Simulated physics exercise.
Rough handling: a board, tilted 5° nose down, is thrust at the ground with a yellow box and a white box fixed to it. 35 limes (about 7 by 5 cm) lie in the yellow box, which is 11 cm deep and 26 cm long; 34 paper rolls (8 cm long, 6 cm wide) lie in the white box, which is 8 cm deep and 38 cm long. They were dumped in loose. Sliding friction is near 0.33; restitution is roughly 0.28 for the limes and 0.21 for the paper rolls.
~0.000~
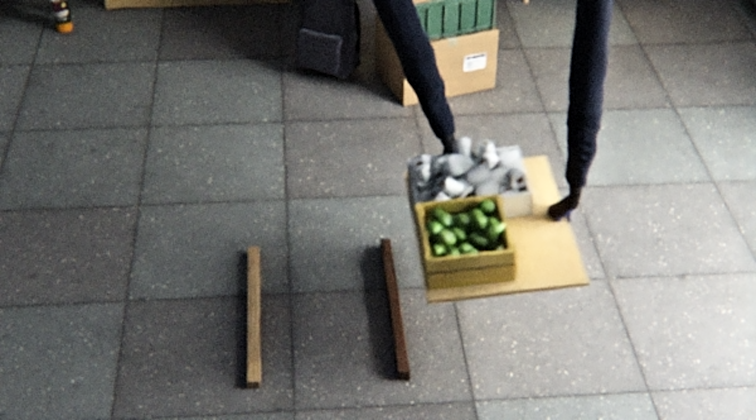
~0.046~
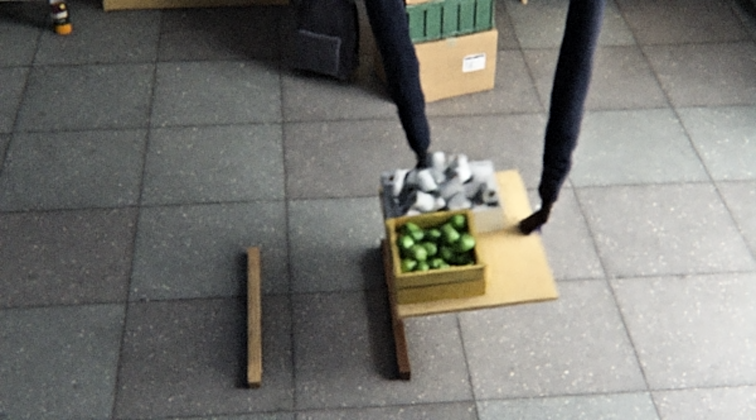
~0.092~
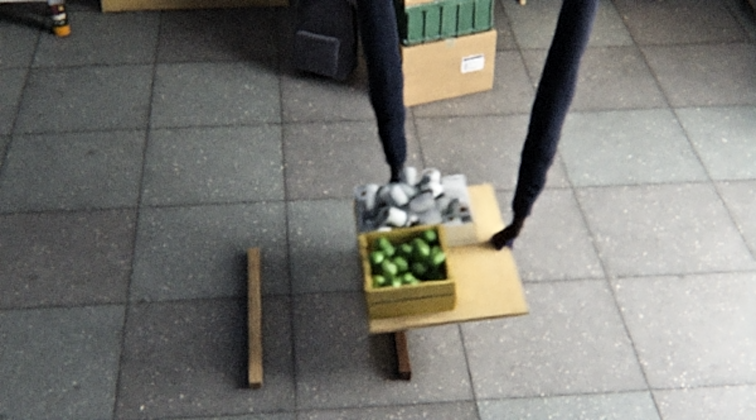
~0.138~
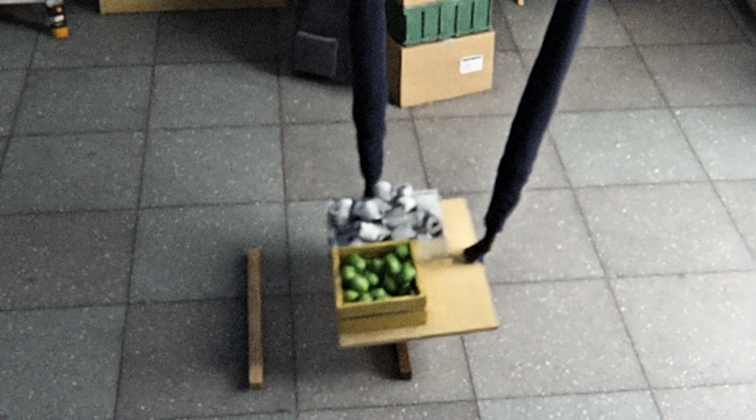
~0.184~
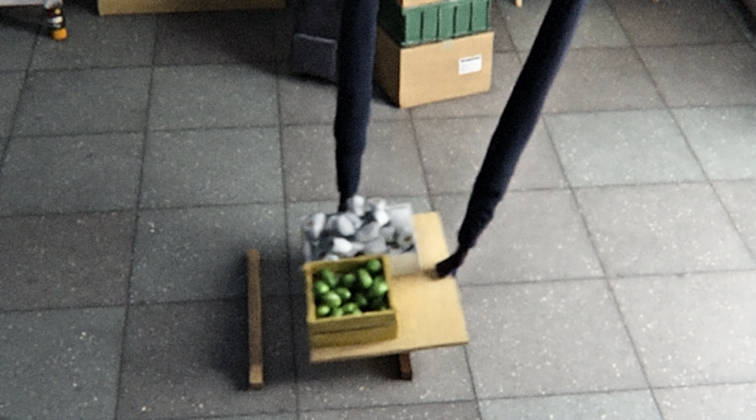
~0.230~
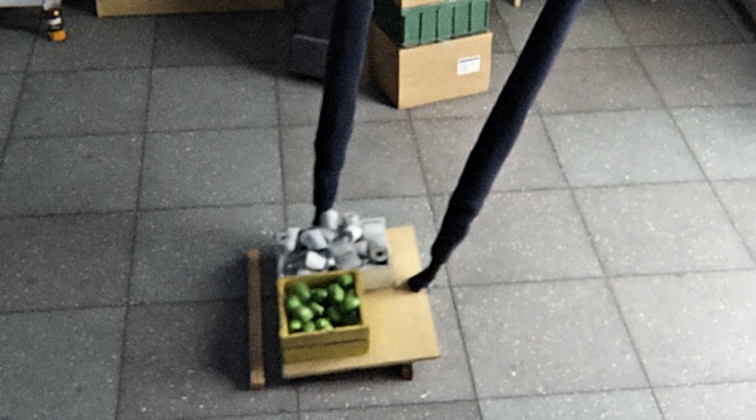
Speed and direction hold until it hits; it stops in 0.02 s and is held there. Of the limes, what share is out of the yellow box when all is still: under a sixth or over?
It sheds less than a sixth of them.
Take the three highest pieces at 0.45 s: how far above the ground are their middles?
About 24 cm.
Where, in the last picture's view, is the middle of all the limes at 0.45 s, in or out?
Around (296, 324).
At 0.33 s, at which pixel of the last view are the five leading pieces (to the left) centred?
Around (264, 280).
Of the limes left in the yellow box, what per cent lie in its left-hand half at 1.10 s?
Some 60 per cent.
After 0.25 s, it lands.
After 0.33 s, 0 of 35 out of the yellow box and 1 of 34 out of the white box.
After 0.45 s, 0 of 35 out of the yellow box and 4 of 34 out of the white box.
After 0.67 s, 0 of 35 out of the yellow box and 9 of 34 out of the white box.
Outcome (at 1.10 s), 0 of 35 out of the yellow box and 10 of 34 out of the white box. Asked share, 0 of 35, 0 per cent.
